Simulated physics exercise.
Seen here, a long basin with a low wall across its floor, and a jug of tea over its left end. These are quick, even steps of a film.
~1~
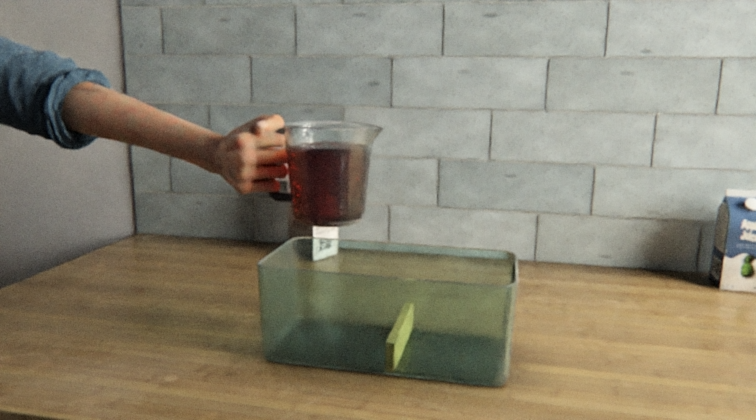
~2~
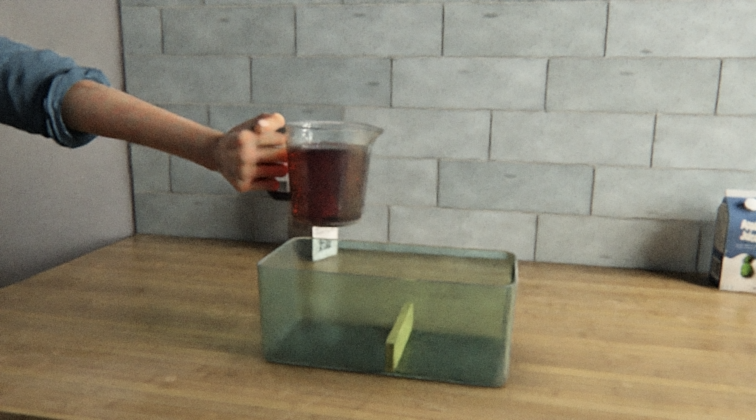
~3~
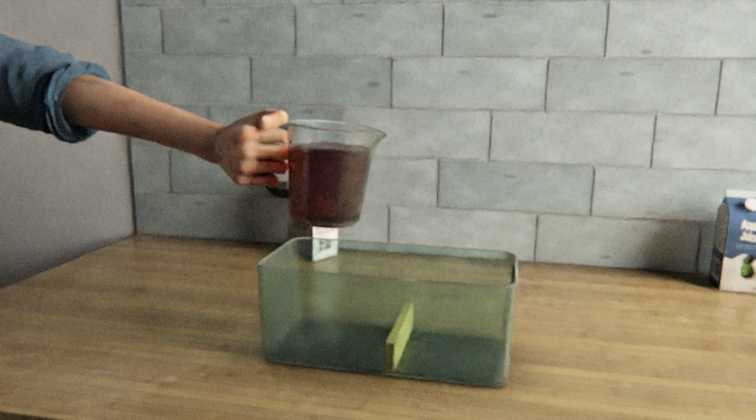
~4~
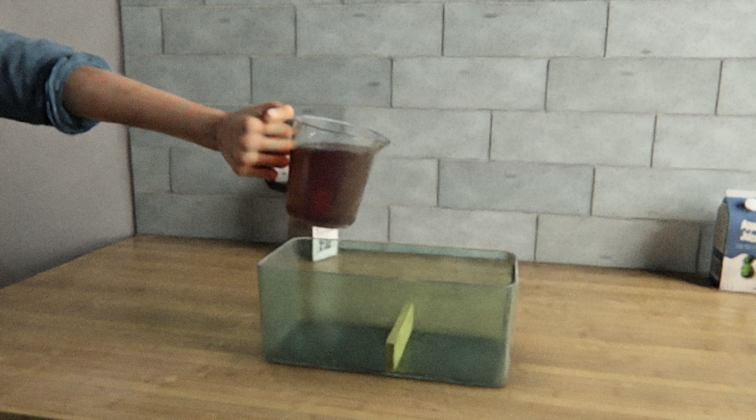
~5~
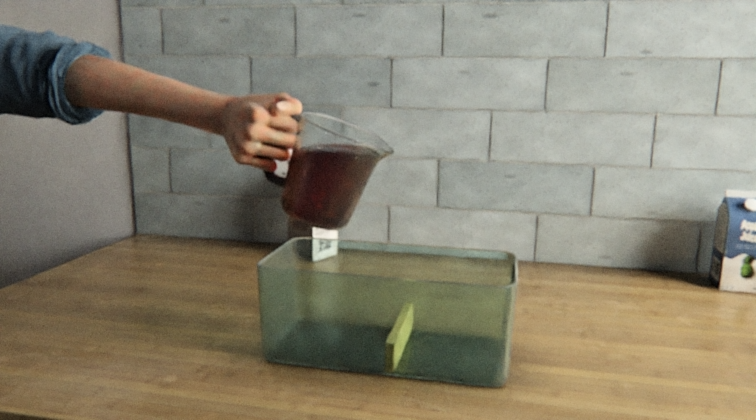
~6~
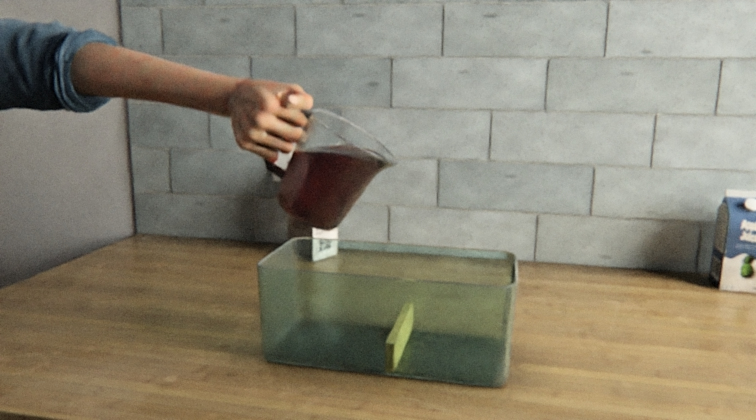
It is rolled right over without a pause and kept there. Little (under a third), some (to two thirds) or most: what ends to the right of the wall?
It comes to over two thirds.
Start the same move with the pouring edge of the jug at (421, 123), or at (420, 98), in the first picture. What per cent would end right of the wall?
In turn 80 and 70 in a hundred.
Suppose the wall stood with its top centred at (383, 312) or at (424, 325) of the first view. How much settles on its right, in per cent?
In turn 95 and 60 in a hundred.
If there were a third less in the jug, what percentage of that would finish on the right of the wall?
Some 95 per cent.
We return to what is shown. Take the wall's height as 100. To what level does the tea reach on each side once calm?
Left: 0 %. Right: 80 %.
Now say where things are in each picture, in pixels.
Tilt 0°; pouring edge (383, 128); surface from (292, 145) to (369, 148); the long basin's rim runs from (276, 252) to (516, 269); the wall's top is at (401, 322), in the first picture.
Tilt 1°; pouring edge (384, 130); surface from (293, 145) to (369, 149), in the second picture.
Tilt 5°; pouring edge (387, 134); surface from (295, 144) to (371, 150), in the third picture.
Tilt 12°; pouring edge (391, 142); surface from (297, 145) to (374, 151), in the fourth picture.
Tilt 20°; pouring edge (394, 152); surface from (299, 149) to (380, 154), in the fifth picture.
Tilt 30°; pouring edge (397, 164); surface from (296, 158) to (389, 158), in the sixth picture.
A moment on, the jug is tipped on its side and 64 per cent is still to pour, 0 is left of the wall and 15 right of it.
Next, the jug is tipped on its side and 20 per cent is still to pour, 3 is left of the wall and 65 right of it.
Then the jug is tipped on its side and 4 per cent is still to pour, 5 is left of the wall and 87 right of it.
Later the jug is tipped on its side and 1 per cent is still to pour, 5 is left of the wall and 93 right of it.
Finally, 6 per cent lies left of the wall, 93 right of it and 1 outside.
